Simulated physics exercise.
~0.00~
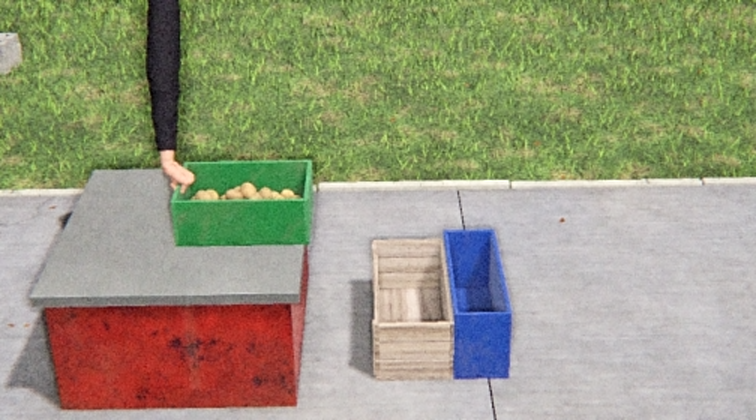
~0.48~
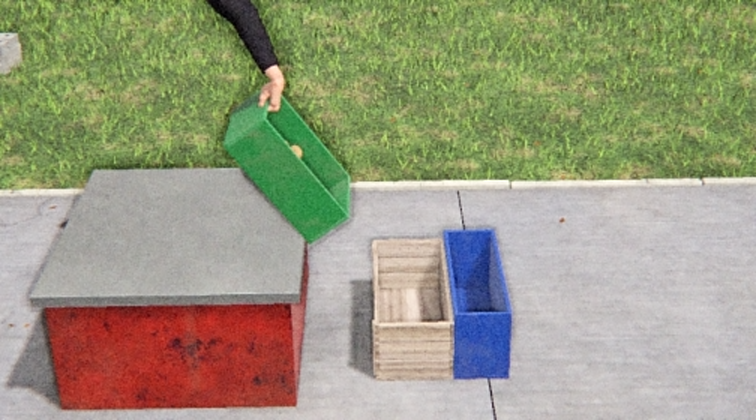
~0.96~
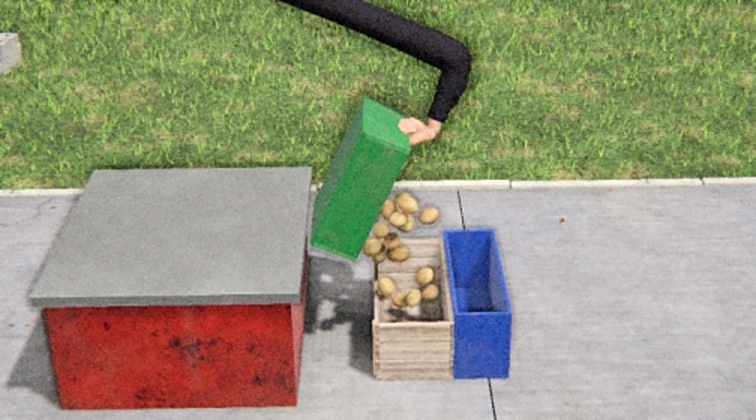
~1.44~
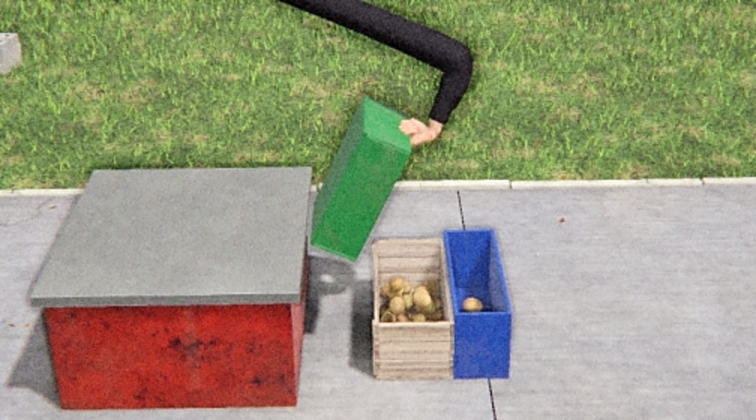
A hand tips a green crate, spilling potatoes into a wooden bin and one into a blue tub.
